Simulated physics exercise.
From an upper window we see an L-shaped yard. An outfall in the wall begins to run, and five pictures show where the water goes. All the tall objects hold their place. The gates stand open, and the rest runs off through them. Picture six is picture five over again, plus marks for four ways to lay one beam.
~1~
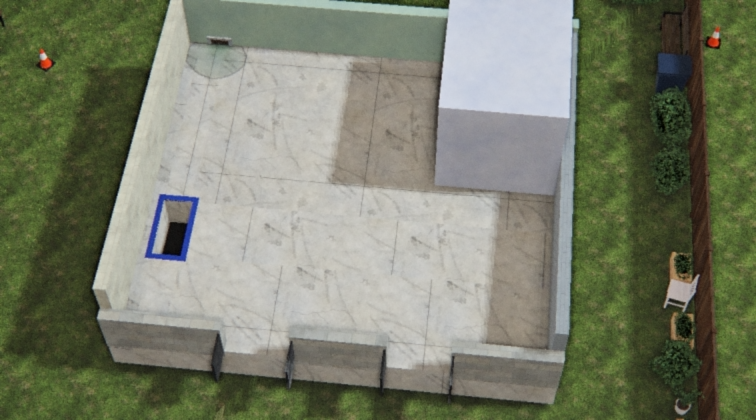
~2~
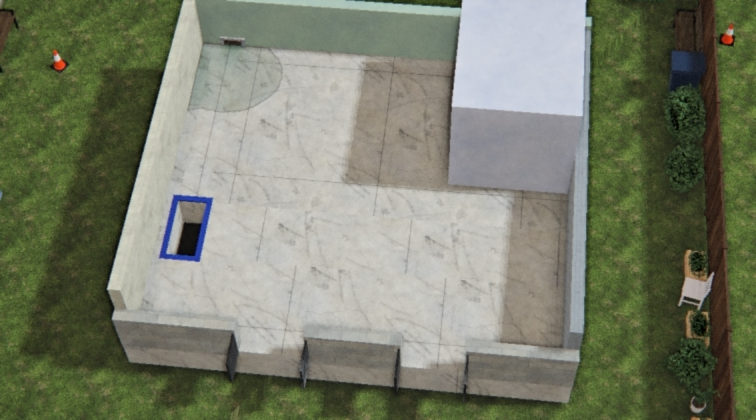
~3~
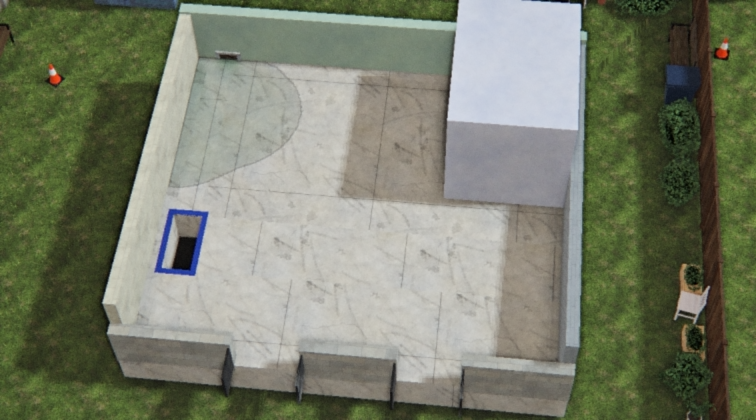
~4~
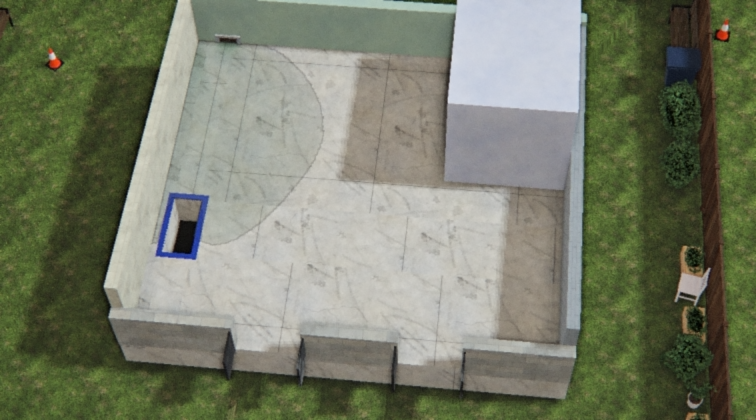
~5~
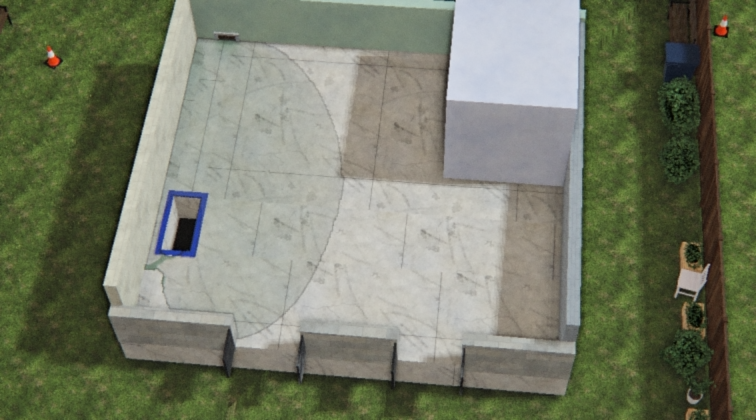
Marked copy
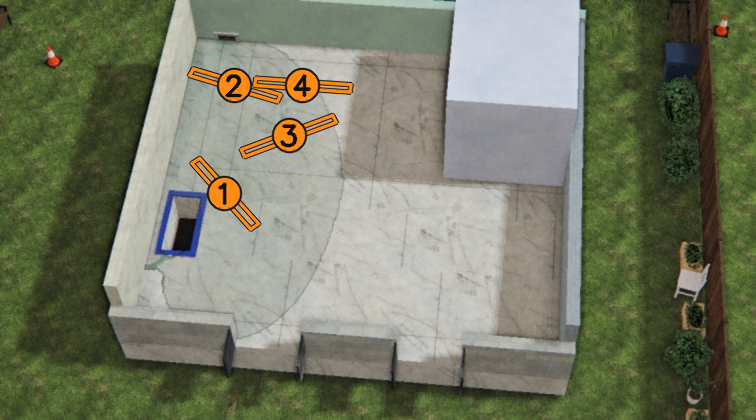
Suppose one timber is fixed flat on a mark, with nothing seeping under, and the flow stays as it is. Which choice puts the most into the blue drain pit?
Use position 3.
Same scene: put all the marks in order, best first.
3, 4, 1, 2.
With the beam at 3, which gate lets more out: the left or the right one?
The left gate.
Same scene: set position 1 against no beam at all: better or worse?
Worse.
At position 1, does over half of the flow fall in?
No, it does not.
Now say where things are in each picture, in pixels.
In the first frame, outfall at (220, 41); blue drain pit at (172, 227); open gate at (419, 359); open gate at (260, 344); 2 % of the ground under water, visible out to (203, 71); blue drain pit still dry.
In the second frame, 6 % of the ground under water, visible out to (247, 108); blue drain pit still dry.
In the third frame, 13 % of the ground under water, visible out to (192, 183); blue drain pit still dry.
In the fourth frame, 23 % of the ground under water, visible out to (213, 238); blue drain pit taking water.
In the fifth frame, 36 % of the ground under water, visible out to (284, 308); blue drain pit taking water.
In orange, 1 from (195, 160) to (254, 226); 2 from (191, 72) to (279, 98); 3 from (243, 153) to (334, 118); 4 from (255, 81) to (350, 88).
For position 1, about 29 % of the stream goes into the blue drain pit, about 68 % out by the gates.
For position 2, next to none of the stream goes into the blue drain pit, about 97 % out by the gates.
For position 3, about 68 % of the stream goes into the blue drain pit, about 28 % out by the gates.
For position 4, about 44 % of the stream goes into the blue drain pit, about 53 % out by the gates.
